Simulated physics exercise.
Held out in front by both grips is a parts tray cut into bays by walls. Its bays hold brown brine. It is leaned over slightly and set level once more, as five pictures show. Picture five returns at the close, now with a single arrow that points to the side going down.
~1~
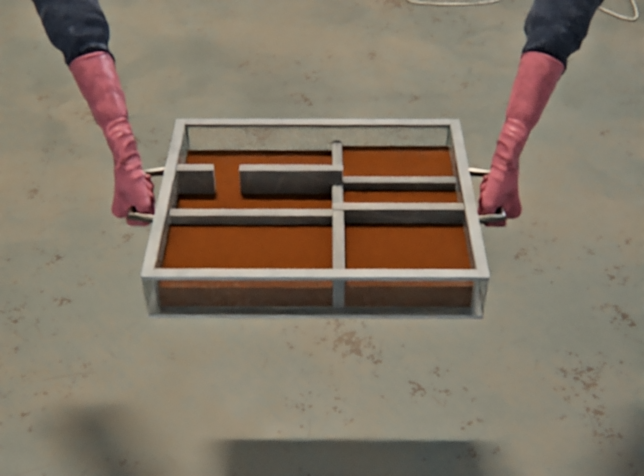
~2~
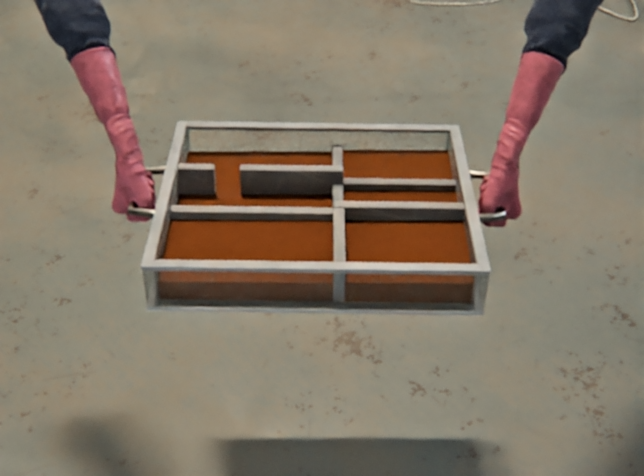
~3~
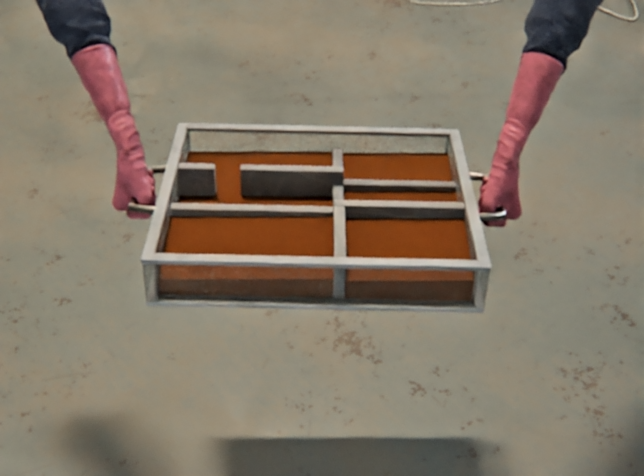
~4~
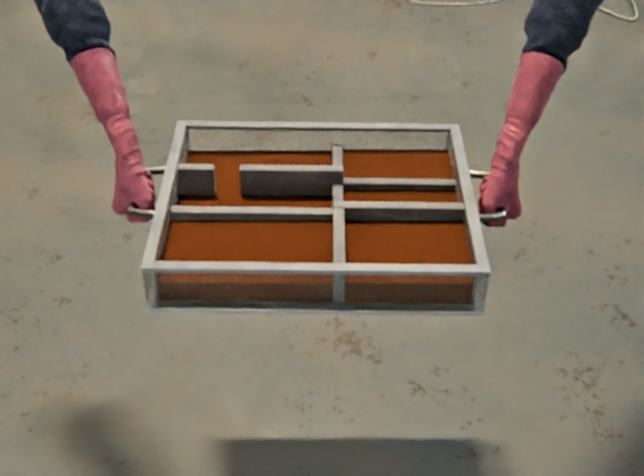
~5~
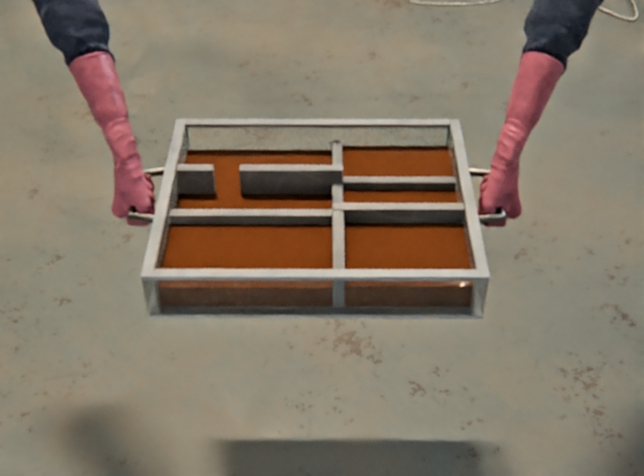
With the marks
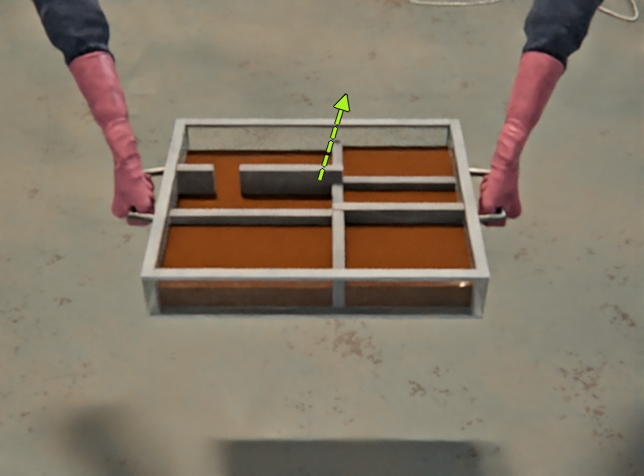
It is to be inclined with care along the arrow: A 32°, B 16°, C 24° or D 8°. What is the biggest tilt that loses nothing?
The answer is tilt B.
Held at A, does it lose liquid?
Yes.
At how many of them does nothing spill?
Two.
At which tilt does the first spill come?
That would be C.
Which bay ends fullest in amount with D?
The front left bay.
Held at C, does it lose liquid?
Yes, that goes wrong.
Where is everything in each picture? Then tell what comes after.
In the first frame, the tray is level; deepest in the front right bay, at (403, 252), shallowest in the back left.
In the second frame, tipped about 3° down to the back; no wall is crossed.
In the third frame, tipped about 5° down to the back; no wall is crossed.
In the fourth frame, tipped about 3° down to the back; no wall is crossed.
In the fifth frame, the tray is level; deepest in the front right bay, at (403, 252), shallowest in the centre left.
The arrow ends at (344, 99).
If A is chosen, about 47 % goes over the rim.
If B is chosen, nothing spills; the front left bay holds the most.
If C is chosen, about 19 % goes over the rim.
If D is chosen, nothing spills; the front left bay holds the most.
